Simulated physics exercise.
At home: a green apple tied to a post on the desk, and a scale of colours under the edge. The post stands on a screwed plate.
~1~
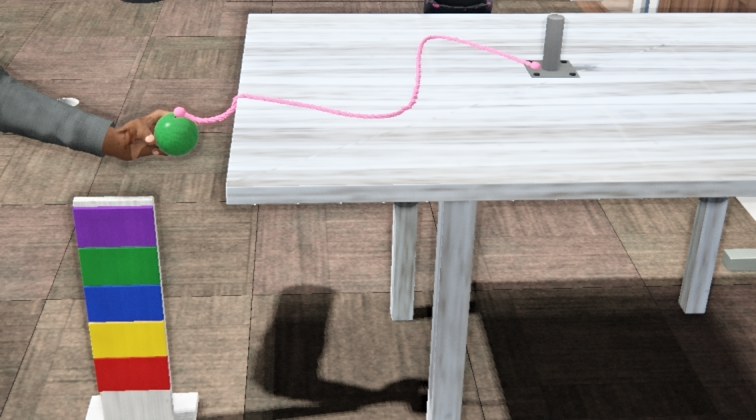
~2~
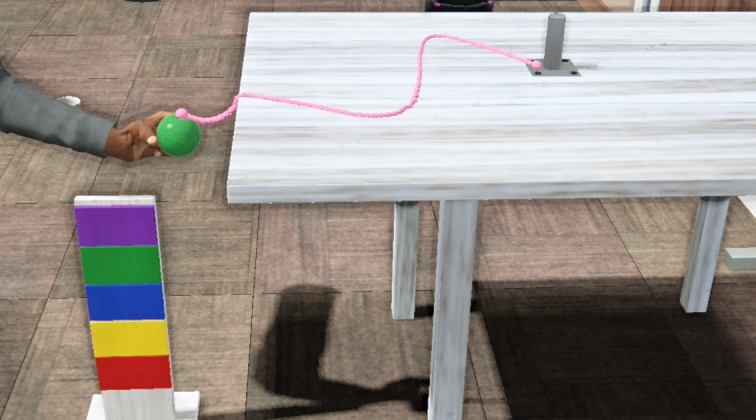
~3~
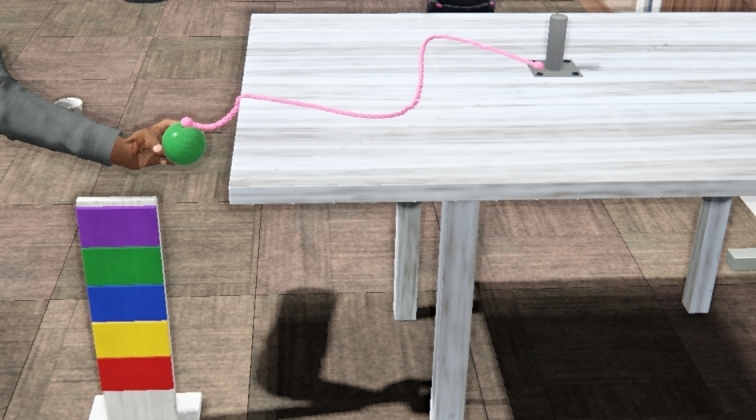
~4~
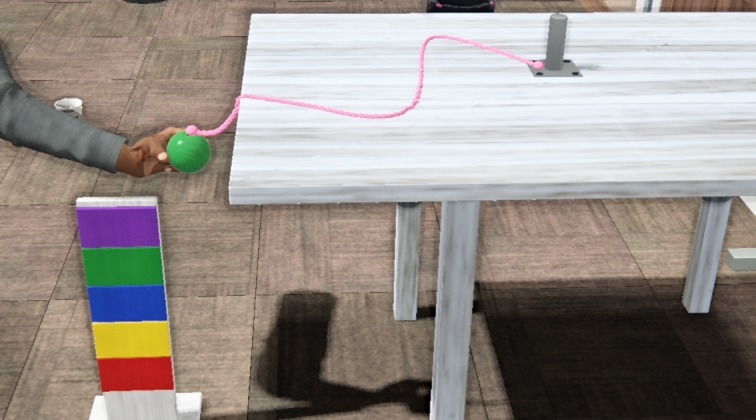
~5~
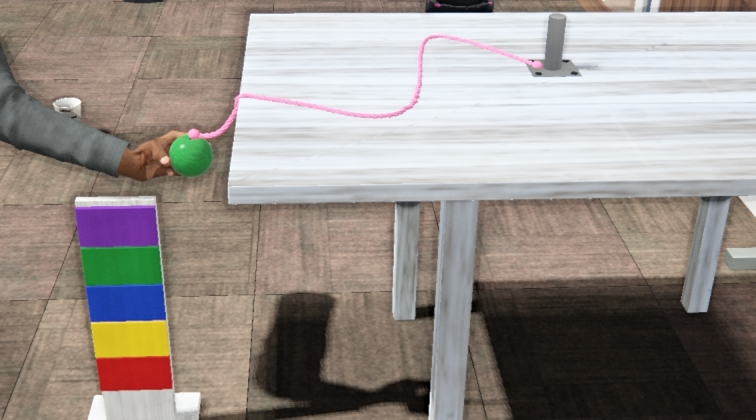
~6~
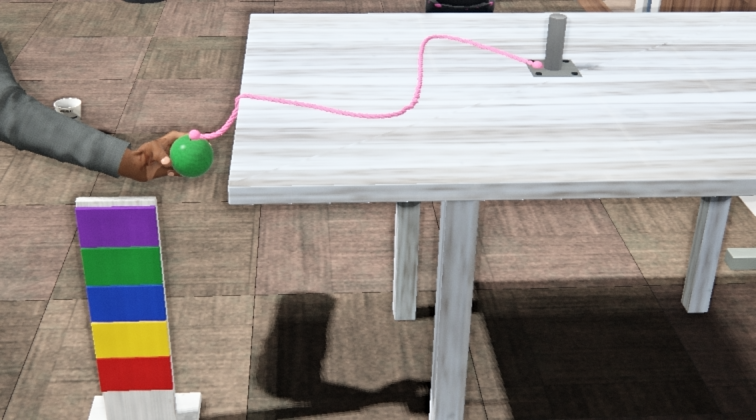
A hand holding a green ball on a pink cord lowers it slightly beside the desk.
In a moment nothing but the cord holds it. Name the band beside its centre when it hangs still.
Its centre hangs level with the red band.
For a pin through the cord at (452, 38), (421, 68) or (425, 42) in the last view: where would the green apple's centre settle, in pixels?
Try by try, around (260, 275), (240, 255) and (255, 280).
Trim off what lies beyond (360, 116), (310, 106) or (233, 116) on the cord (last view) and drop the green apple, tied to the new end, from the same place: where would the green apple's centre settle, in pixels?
Try by try, around (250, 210), (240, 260) and (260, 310).
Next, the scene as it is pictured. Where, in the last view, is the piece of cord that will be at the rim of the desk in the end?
At (418, 89), roughly.
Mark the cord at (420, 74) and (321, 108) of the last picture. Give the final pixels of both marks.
Near (282, 75) and (253, 211).
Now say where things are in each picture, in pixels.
Green apple (176, 134); purple (115, 228); green (119, 267); blue (124, 305); yellow (128, 341); red (132, 375), in the first frame.
Green apple (179, 135); cord through (501, 52) (424, 42) (420, 75) (392, 115) (286, 101), in the second frame.
Green apple (184, 143), in the third frame.
Green apple (189, 151); cord through (503, 53) (426, 42) (421, 76) (394, 116) (288, 102), in the fourth frame.
Green apple (191, 155), in the fifth frame.
Green apple (192, 156); cord through (502, 53) (425, 42) (421, 76) (393, 115) (287, 102), in the sixth frame.
Early on, apple near (215, 375); level with red.
Midway, apple near (287, 308); level with red.
Near the end, apple near (234, 363); level with red.
Finally, apple near (265, 343); level with red. Its middle rests at the red band.
